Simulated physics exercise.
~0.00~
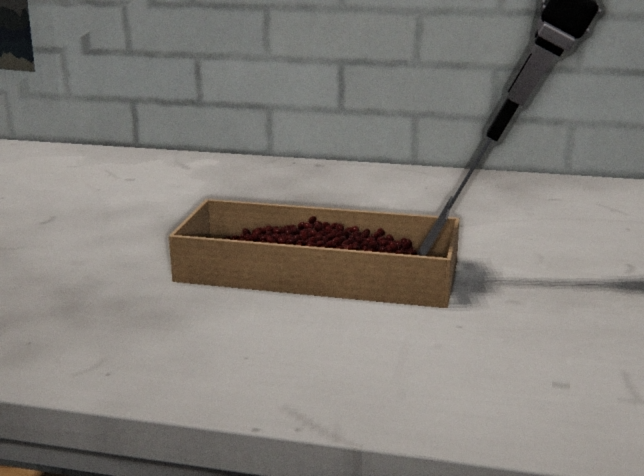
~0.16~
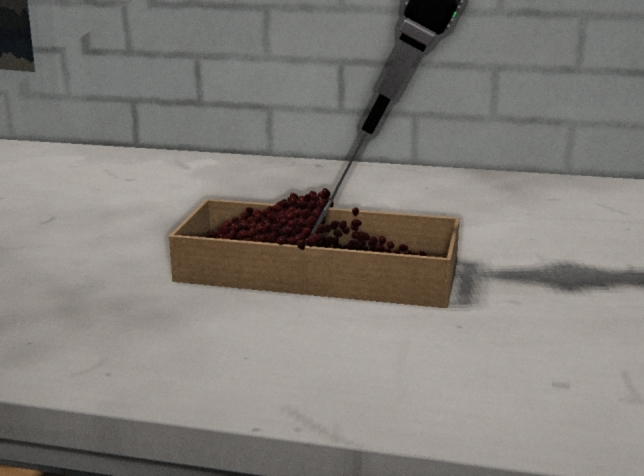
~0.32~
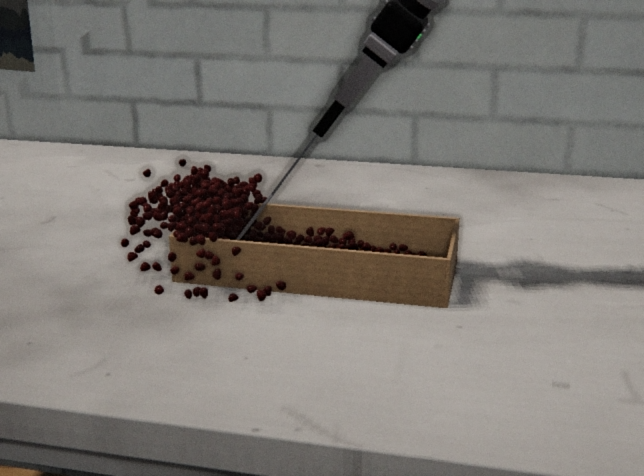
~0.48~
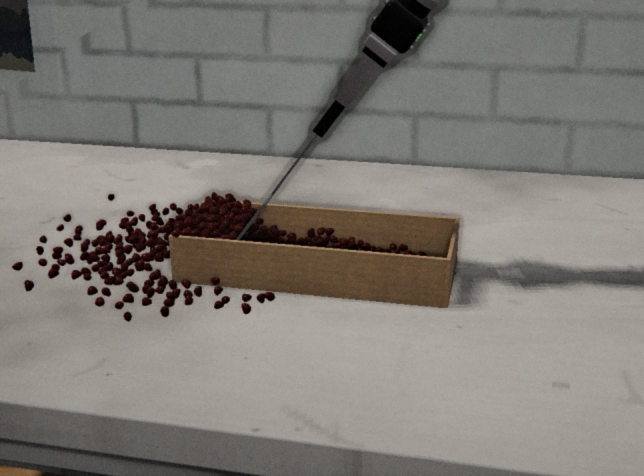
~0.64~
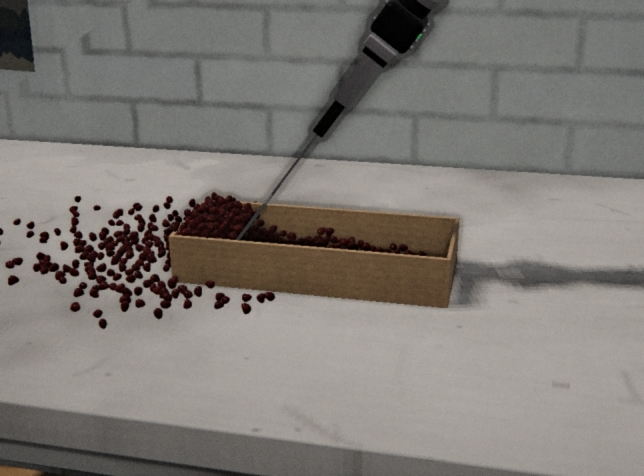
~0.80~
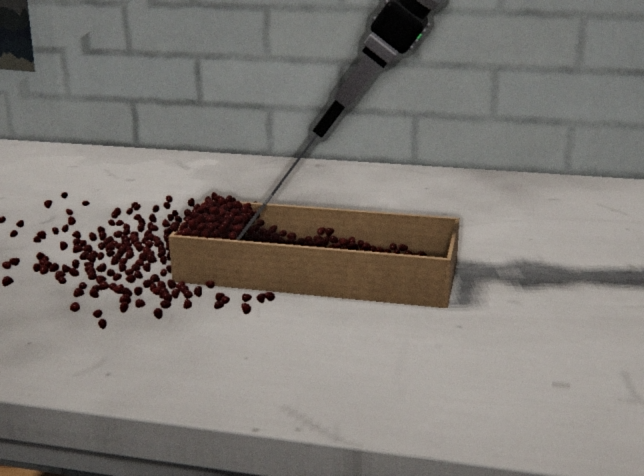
At the start, a robotic tool with a thin blade dips into the right end of a long, open wooden box holding a heap of small, dark red beans on a pale tabletop. The blade sweeps left through the box, pushing the beans into a steep mound ahead of it. It continues toward the left end, tilting slightly, and stops as a dense burst of beans spills over the rim. The beans scatter across the table, mostly to the left. Finally, the blade stays still beside the beans packed at the box's left end, with many others lying outside.
